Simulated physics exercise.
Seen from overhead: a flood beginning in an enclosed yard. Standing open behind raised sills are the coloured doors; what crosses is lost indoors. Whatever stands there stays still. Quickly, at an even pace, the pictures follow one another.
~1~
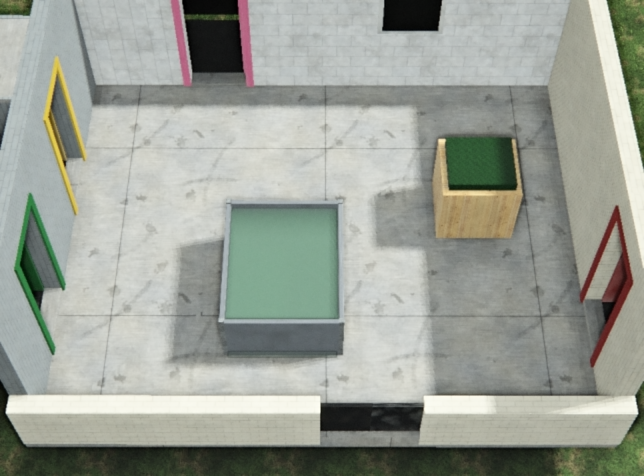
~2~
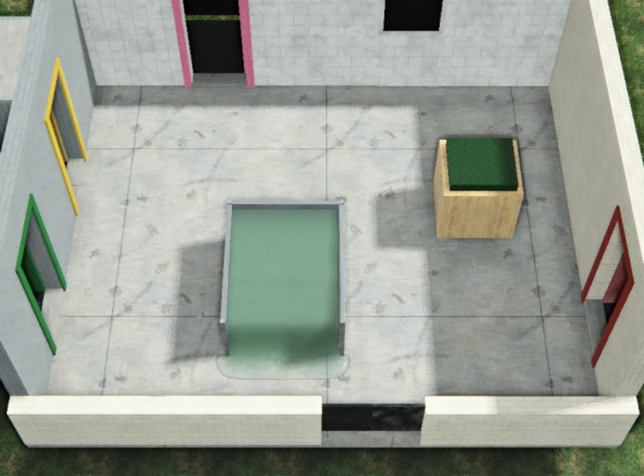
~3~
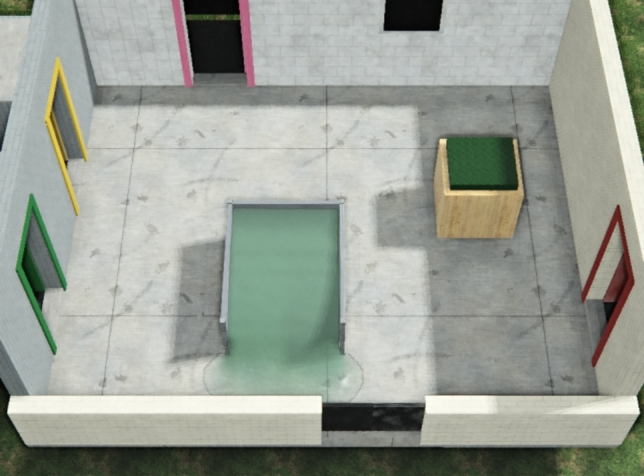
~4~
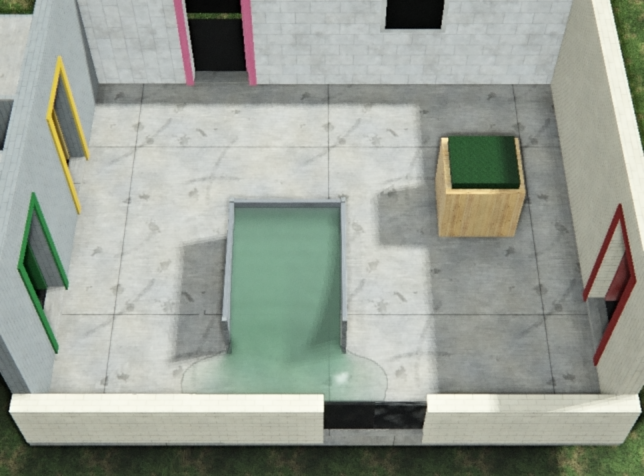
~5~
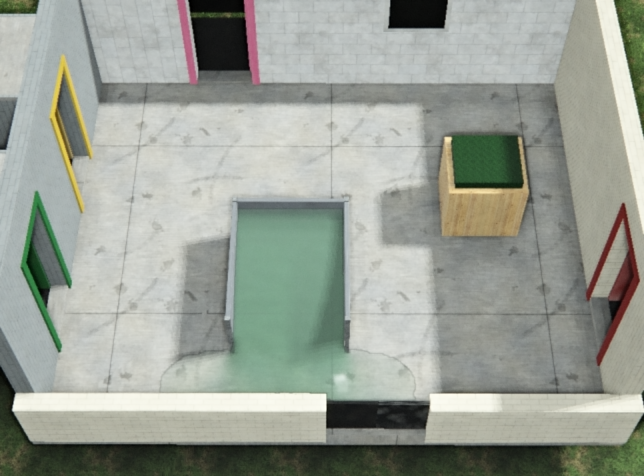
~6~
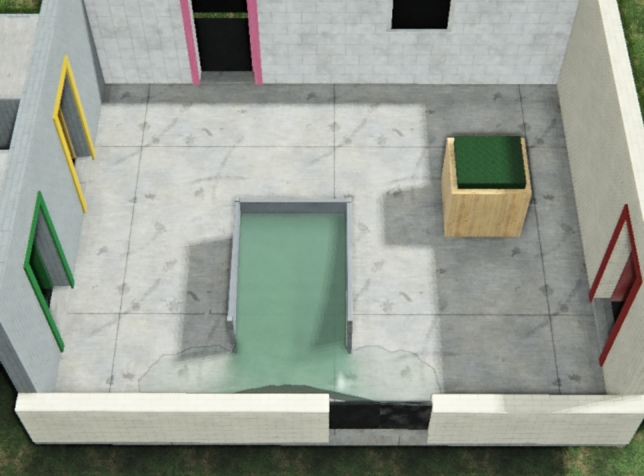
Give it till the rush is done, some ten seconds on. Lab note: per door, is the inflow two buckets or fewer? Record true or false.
Green door false; yellow door true; pink door false; red door false.
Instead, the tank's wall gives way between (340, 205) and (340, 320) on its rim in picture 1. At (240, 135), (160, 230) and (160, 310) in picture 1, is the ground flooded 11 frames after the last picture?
The first spot is spared, the second spared and the third spared.
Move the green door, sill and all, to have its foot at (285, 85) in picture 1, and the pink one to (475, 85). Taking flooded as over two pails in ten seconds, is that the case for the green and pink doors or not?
Note - green door ends up short of it; pink door ends up above it.
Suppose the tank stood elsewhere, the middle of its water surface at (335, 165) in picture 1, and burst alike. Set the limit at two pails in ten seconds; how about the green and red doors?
I'd say the green door runs past the limit and the red door runs past the limit.
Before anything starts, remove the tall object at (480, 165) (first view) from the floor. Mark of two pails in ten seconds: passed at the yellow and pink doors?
One by one: Yellow stays under; pink goes over.
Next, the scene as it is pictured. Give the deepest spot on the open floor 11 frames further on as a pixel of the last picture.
Somewhere around (66, 417).
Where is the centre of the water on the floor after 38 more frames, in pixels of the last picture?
I'd mark it close to (322, 253).
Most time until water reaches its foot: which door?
That would be the one in pink.
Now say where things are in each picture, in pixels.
In the first frame, still water in the water tank at (283, 263).
In the second frame, water pours out at (284, 340) and has run to (222, 359).
In the third frame, water pours out at (284, 343) and has run to (216, 390).
In the fourth frame, the front is at a hidden place, out from the gap at (286, 342).
In the fifth frame, the front is at a hidden place, out from the gap at (289, 342).
In the sixth frame, the front is at a hidden place, out from the gap at (292, 343).
A moment on, water covers 20 % of the floor; the green door not reached, the yellow door not reached, the pink door not reached, the red door not reached.
Next, water covers 35 % of the floor; the green door under two buckets in, the yellow door not reached, the pink door not reached, the red door under two buckets in.
Then, water covers 55 % of the floor; the green door over two buckets in, the yellow door wet at the sill, nothing in, the pink door not reached, the red door over two buckets in.
Later, water covers 80 % of the floor; the green door over two buckets in, the yellow door wet at the sill, nothing in, the pink door over two buckets in, the red door far over two buckets in.
In the end, water covers 95 % of the floor; the green door over two buckets in, the yellow door wet at the sill, nothing in, the pink door over two buckets in, the red door far over two buckets in.
